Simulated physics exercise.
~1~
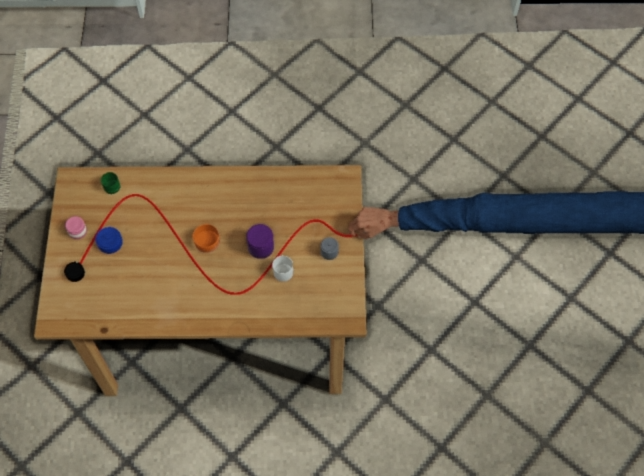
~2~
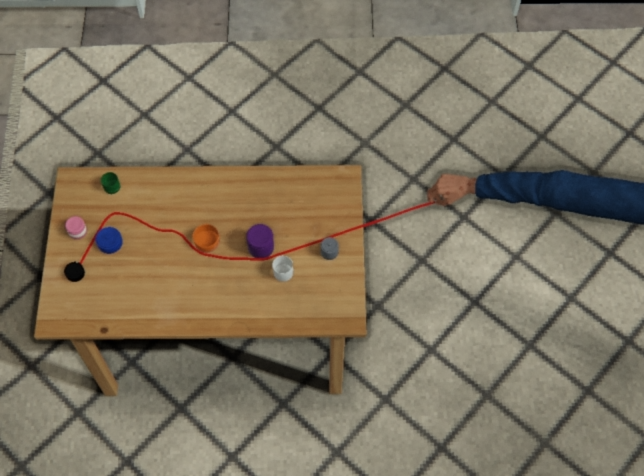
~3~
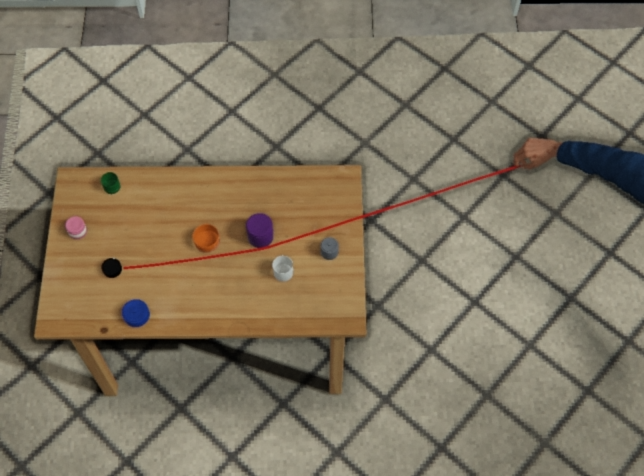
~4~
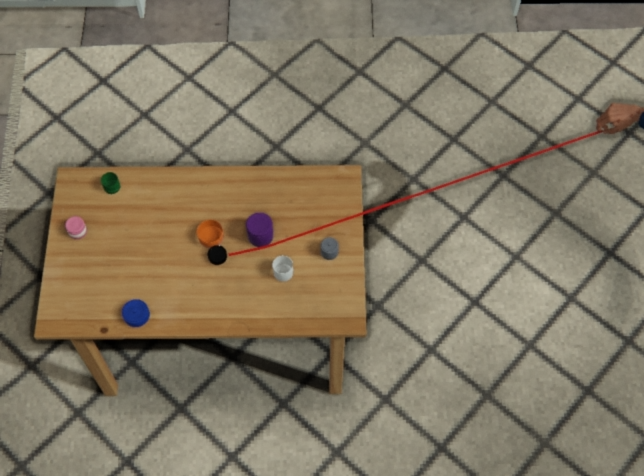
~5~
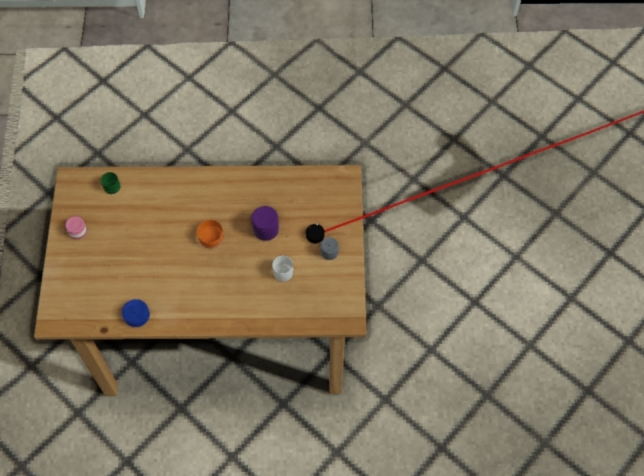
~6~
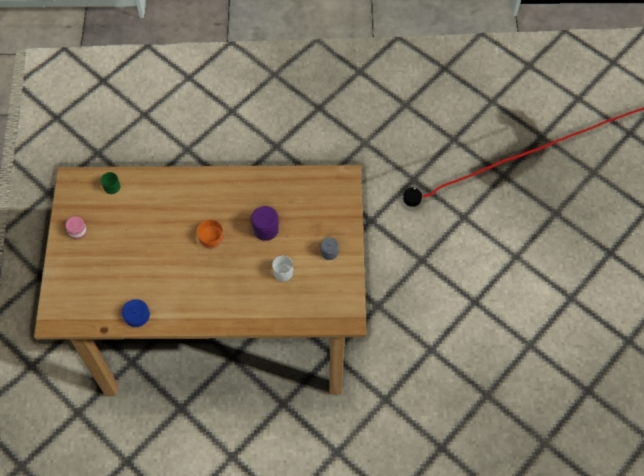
On a wooden table, a hand pulled a red cord to the right until it tightened, dragging a black disc that knocked the blue pot aside, nudged the orange cup and purple tub, and finally left the table past its right edge.
